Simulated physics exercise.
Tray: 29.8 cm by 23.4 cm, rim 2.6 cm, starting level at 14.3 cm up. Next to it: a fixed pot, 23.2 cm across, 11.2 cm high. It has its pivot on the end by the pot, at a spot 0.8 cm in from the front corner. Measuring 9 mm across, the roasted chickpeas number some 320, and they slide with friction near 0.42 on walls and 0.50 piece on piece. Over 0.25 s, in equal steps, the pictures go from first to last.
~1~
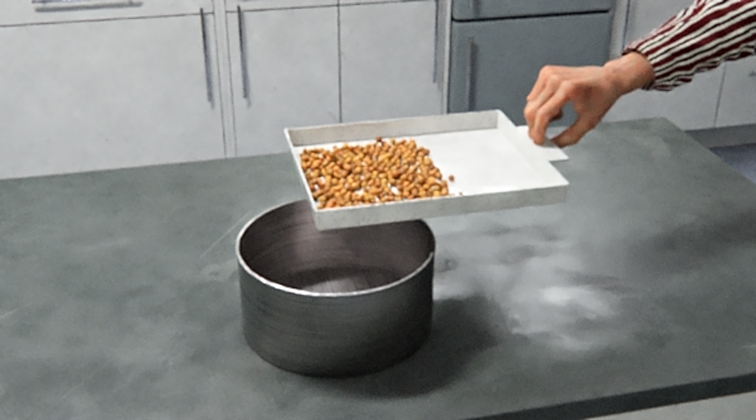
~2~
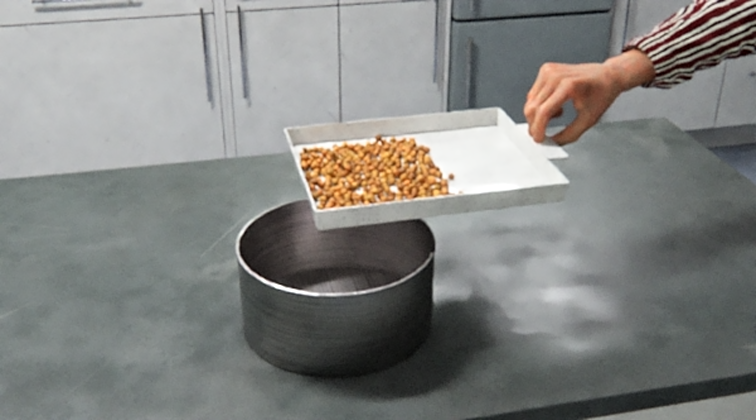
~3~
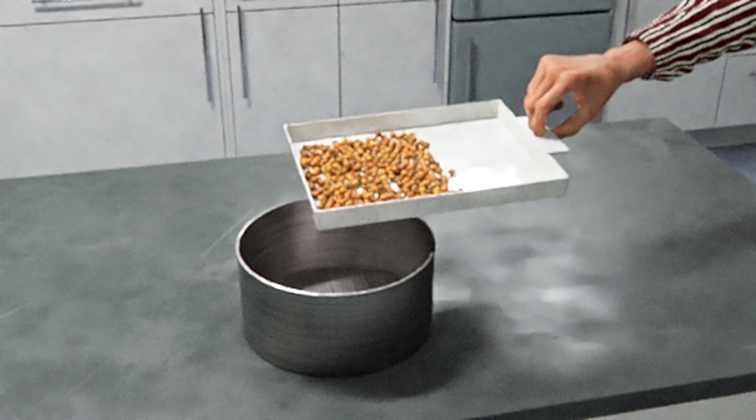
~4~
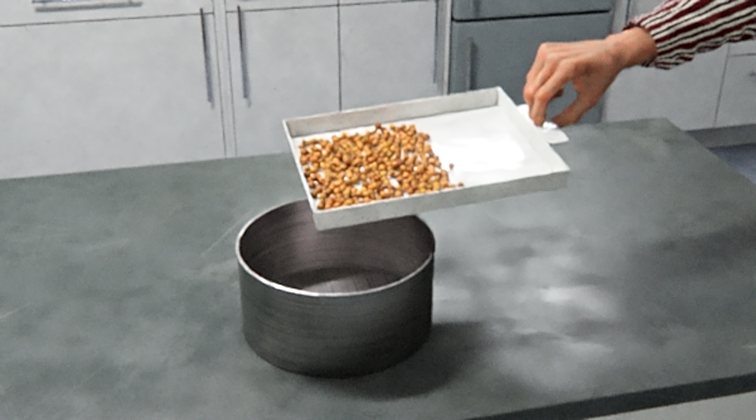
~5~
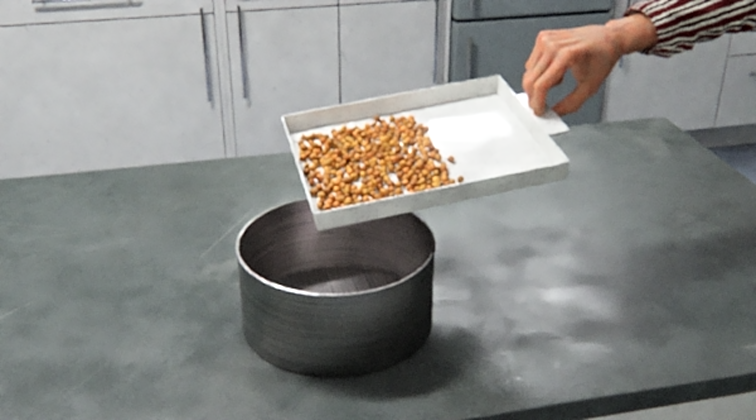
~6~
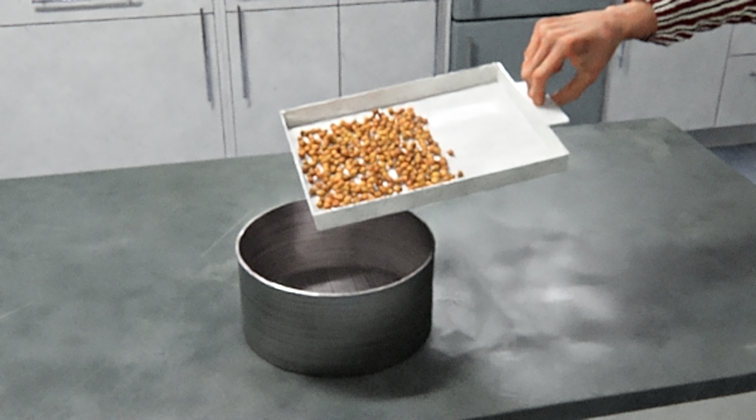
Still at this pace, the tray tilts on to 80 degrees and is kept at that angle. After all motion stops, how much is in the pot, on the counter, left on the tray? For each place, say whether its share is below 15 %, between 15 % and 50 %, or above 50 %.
Pot: Below 15 %; counter: Below 15 %; tray: Above 50 %.
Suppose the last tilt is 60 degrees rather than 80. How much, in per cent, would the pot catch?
Estimated share: About 0 %.
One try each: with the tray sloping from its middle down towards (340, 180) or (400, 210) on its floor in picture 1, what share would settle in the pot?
Roughly 0 per cent on the first try and 60 per cent on the second.
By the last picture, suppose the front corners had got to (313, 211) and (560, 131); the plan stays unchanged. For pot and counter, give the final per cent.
Pot 0; counter 0.
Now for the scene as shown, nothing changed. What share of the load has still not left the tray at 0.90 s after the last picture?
It works out to near 100 per cent of the load.
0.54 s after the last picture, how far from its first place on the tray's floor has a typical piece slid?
Roughly 2 cm.
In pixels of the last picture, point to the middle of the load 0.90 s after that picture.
Near (323, 131).
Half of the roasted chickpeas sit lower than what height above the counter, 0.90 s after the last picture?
Roughly 24 cm.
Then, 0.54 s after the last picture, tilt 44 degrees; the tray holds 100 %, the pot 0 %.
Then, 0.90 s after the last picture, tilt 66 degrees; the tray holds 100 %, the pot 0 %.
Then, 1.35 s after the last picture, tilt 80 degrees; the tray holds 95 %, the pot 5 %.
In the end, pot 5 %, counter 0 %, tray 95 %.
